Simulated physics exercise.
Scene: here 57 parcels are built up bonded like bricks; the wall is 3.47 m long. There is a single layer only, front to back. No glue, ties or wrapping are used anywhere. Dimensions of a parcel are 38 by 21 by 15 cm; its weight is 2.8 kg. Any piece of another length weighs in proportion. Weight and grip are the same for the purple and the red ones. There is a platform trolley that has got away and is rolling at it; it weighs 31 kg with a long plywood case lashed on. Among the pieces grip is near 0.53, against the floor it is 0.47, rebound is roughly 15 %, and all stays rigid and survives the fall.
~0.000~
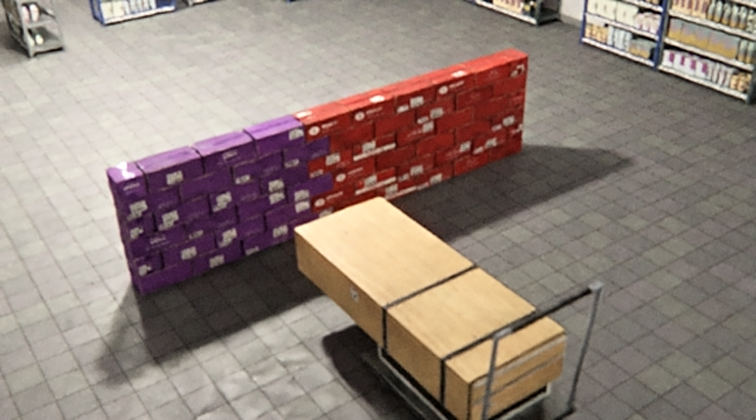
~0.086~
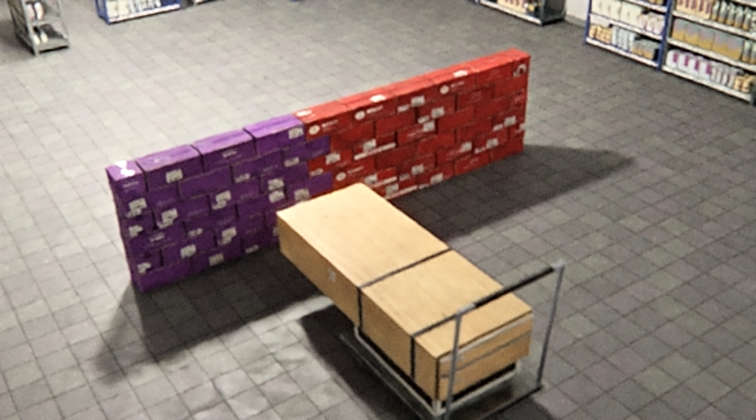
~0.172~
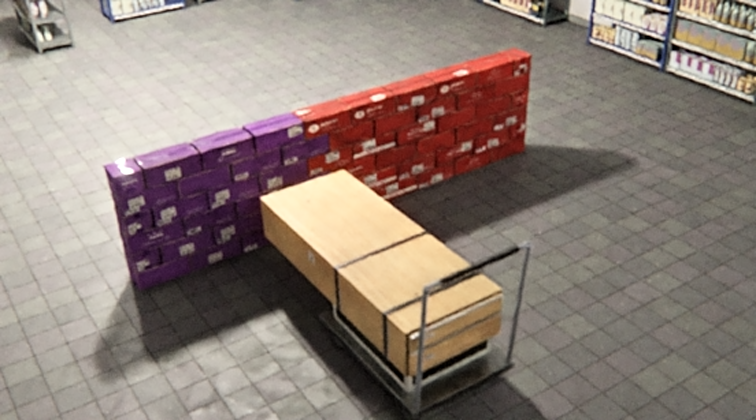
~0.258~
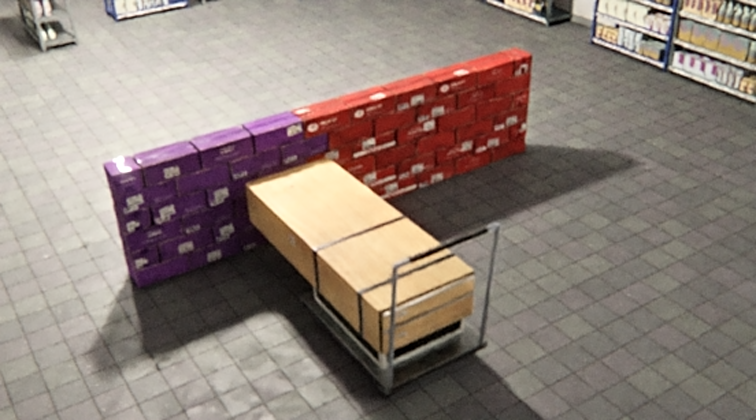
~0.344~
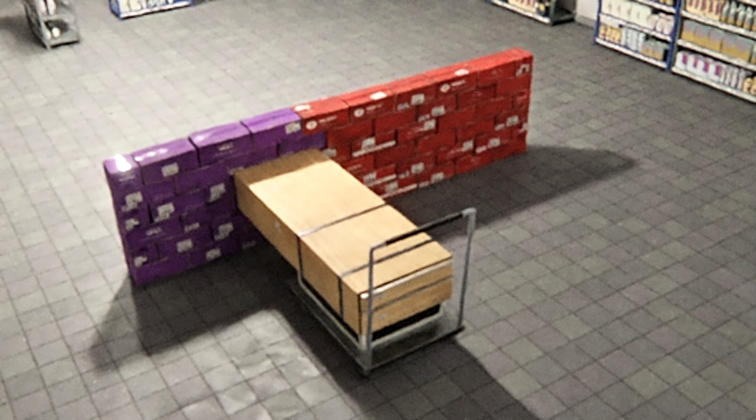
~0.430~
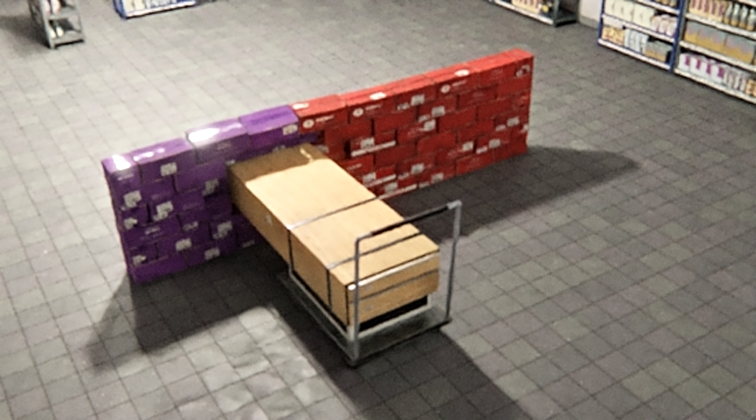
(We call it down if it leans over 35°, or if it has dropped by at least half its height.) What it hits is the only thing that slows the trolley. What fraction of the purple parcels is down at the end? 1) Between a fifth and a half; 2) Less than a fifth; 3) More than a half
Option 1: Between a fifth and a half.
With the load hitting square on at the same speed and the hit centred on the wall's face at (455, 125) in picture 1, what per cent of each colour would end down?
Purple 0 %, red 40 %.
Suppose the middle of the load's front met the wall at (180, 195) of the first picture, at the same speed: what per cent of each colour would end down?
In that case, purple 40 and red 0 in a hundred end down.
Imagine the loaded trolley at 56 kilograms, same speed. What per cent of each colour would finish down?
Then purple 40, red 10 per cent.
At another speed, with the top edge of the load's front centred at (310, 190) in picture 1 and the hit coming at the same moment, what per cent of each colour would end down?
Purple 0%, red 0%.
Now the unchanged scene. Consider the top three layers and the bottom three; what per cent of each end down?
Of the top ones 40 percent, of the bottom ones 10 percent.
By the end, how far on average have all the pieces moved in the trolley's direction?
15 cm or so.
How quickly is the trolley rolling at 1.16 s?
Roughly 0.3 m/s.
Around 0.70 s, load 31 cm past the wall's line, still rolling; 6 of the 24 purple parcels down (6 of 57 in all colours); top purple parcel tipped 7°.
Around 1.16 s, load 45 cm past the wall's line, still rolling; 10 of the 24 purple parcels down (14 of 57 in all colours); top purple parcel on its side.
Finally (2.2 s), load 62 cm past the wall's line, still rolling; 10 of the 24 purple parcels down (14 of 57 in all colours); top purple parcel on its side; top red parcel unmoved. That is 42 per cent. Seen by the last camera, middles, top purple parcel near (93, 232), top red parcel near (489, 70).
